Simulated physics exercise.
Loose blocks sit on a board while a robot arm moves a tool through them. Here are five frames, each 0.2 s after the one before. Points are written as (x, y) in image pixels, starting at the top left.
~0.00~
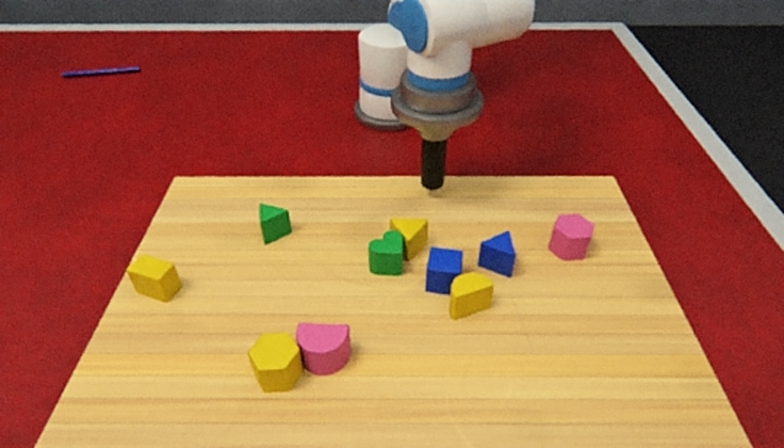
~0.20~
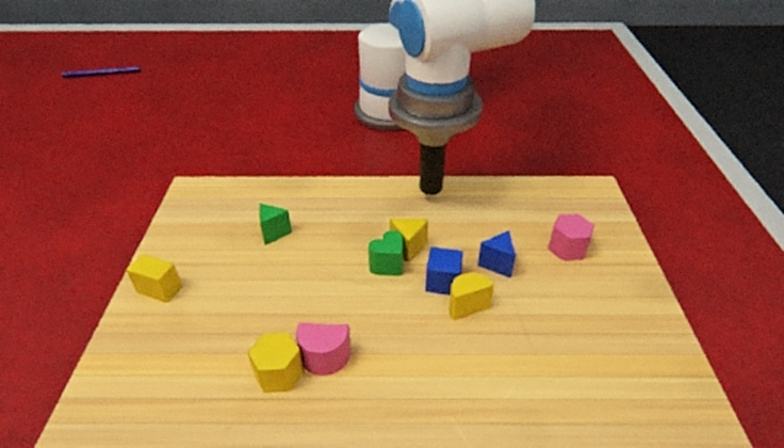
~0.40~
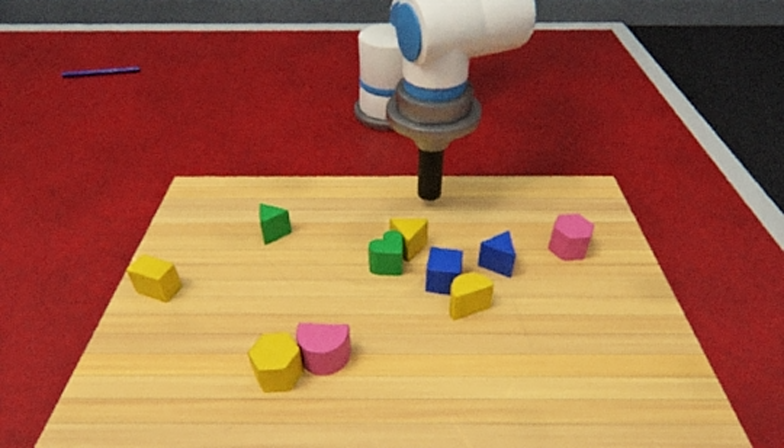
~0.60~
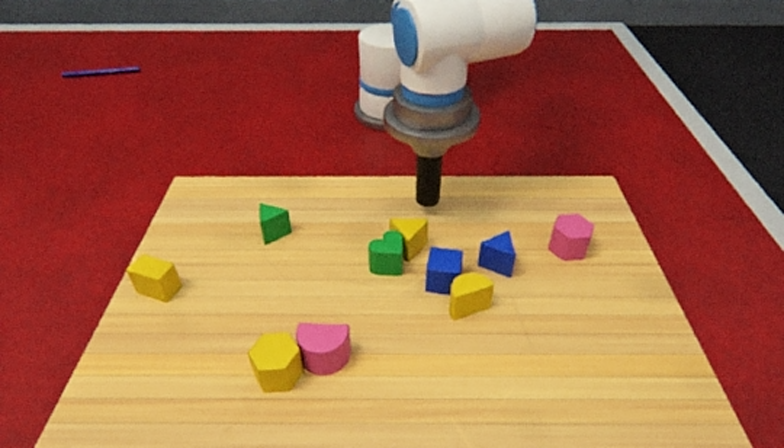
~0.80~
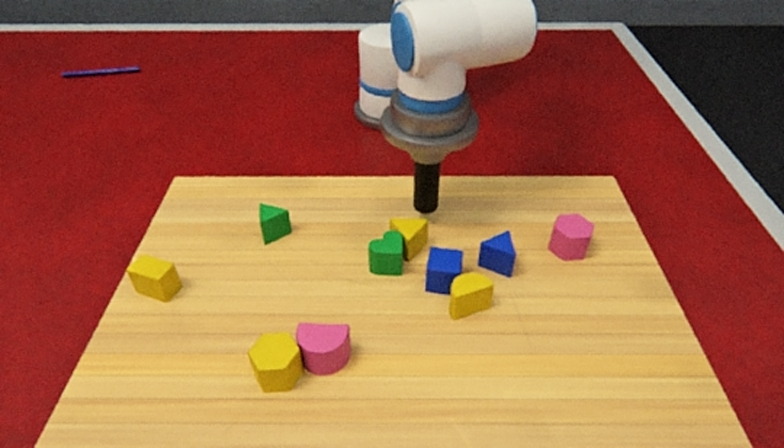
A white and blue robot arm with a black tool reaches over the far edge of a pale wooden board on a red surface, seen from the front and slightly above. Yellow, green, blue and pink blocks sit scattered across the board, with a purple stick lying behind at left. The tool creeps slightly nearer and a touch left, while the blocks and the view stay still.
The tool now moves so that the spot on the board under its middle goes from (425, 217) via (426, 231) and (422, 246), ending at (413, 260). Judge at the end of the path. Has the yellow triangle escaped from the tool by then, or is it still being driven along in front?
Before the tool.
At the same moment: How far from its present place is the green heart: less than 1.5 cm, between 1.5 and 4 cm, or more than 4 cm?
It moves between 1.5 and 4 cm.
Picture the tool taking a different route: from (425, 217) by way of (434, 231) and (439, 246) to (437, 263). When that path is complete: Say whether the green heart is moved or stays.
At the moment the path ends, the green heart no longer stands where it did.
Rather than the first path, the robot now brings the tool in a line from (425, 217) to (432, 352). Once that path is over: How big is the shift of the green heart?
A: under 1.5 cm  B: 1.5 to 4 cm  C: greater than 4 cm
The one that fits is B, 1.5 to 4 cm.
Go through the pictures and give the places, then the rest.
Lower end of the tool at (432, 184), tops of blocks, green heart at (388, 242), yellow triangle at (409, 225), blue four-sided block at (445, 259), in the first picture.
Tool at (431, 189), blocks as before, in the second picture.
Tool at (429, 195), blocks as before, in the third picture.
Tool at (428, 201), blocks as before, in the fourth picture.
Tool at (426, 207), green heart at (388, 242), yellow triangle at (409, 225), blue four-sided block at (445, 259), in the fifth picture.
The first path, step by step. Halfway along, tool at (425, 229); green heart at (384, 244); yellow triangle at (409, 229), turned 20° clockwise.
At the end, tool at (413, 250); green heart at (362, 254), turned 15° clockwise; yellow triangle at (393, 248), turned 45° clockwise; blue four-sided block not moved.
